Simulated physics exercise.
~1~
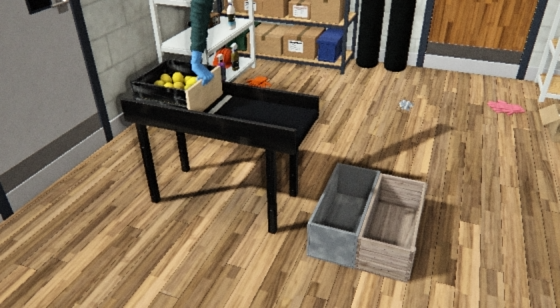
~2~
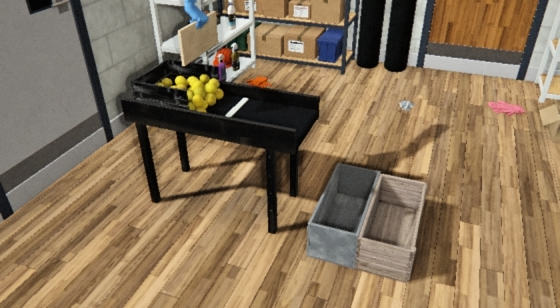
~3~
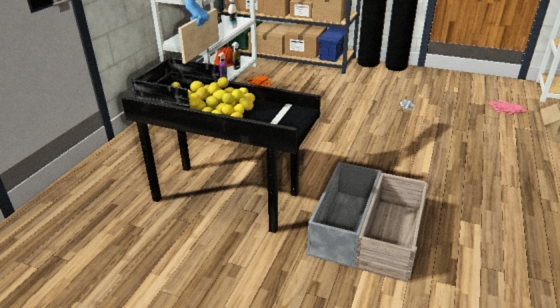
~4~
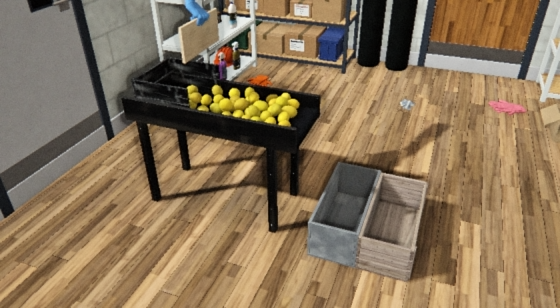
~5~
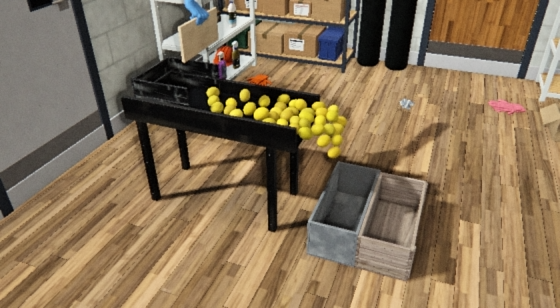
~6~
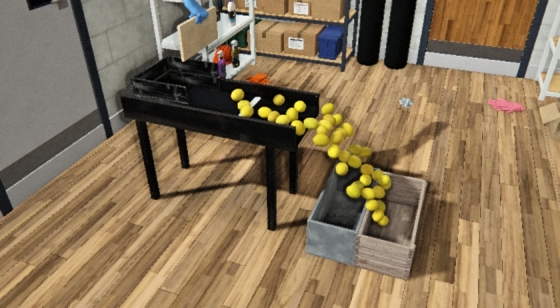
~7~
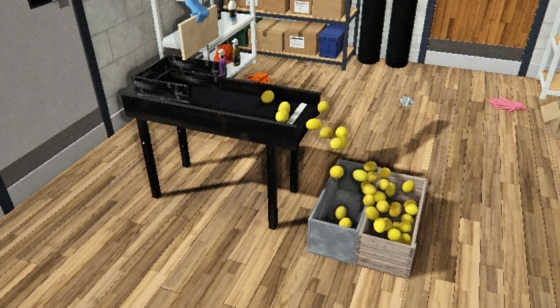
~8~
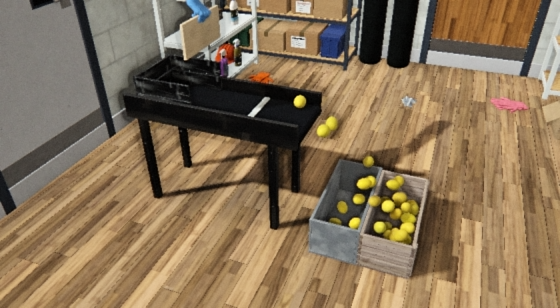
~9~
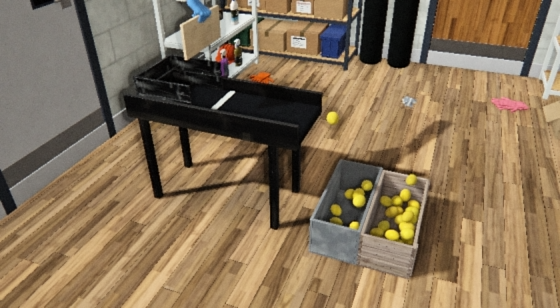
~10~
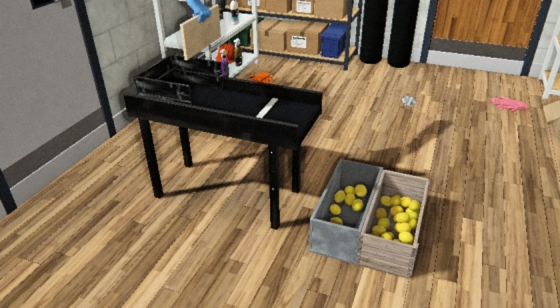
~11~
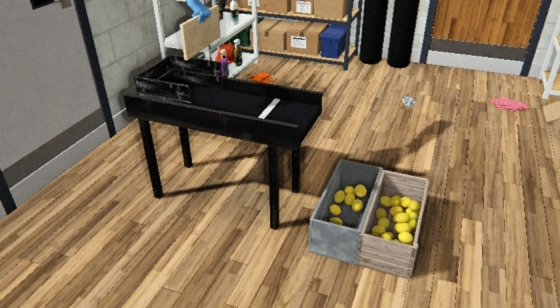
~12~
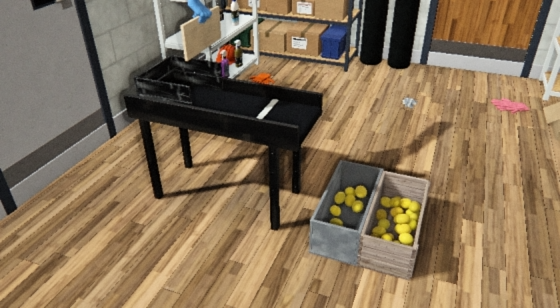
In a room with a wooden floor, a blue robotic arm lifts a panel beside a black table and yellow lemons roll right along its belt, spill off the end and drop into a grey bin and a wooden tub, more of them landing in the tub.
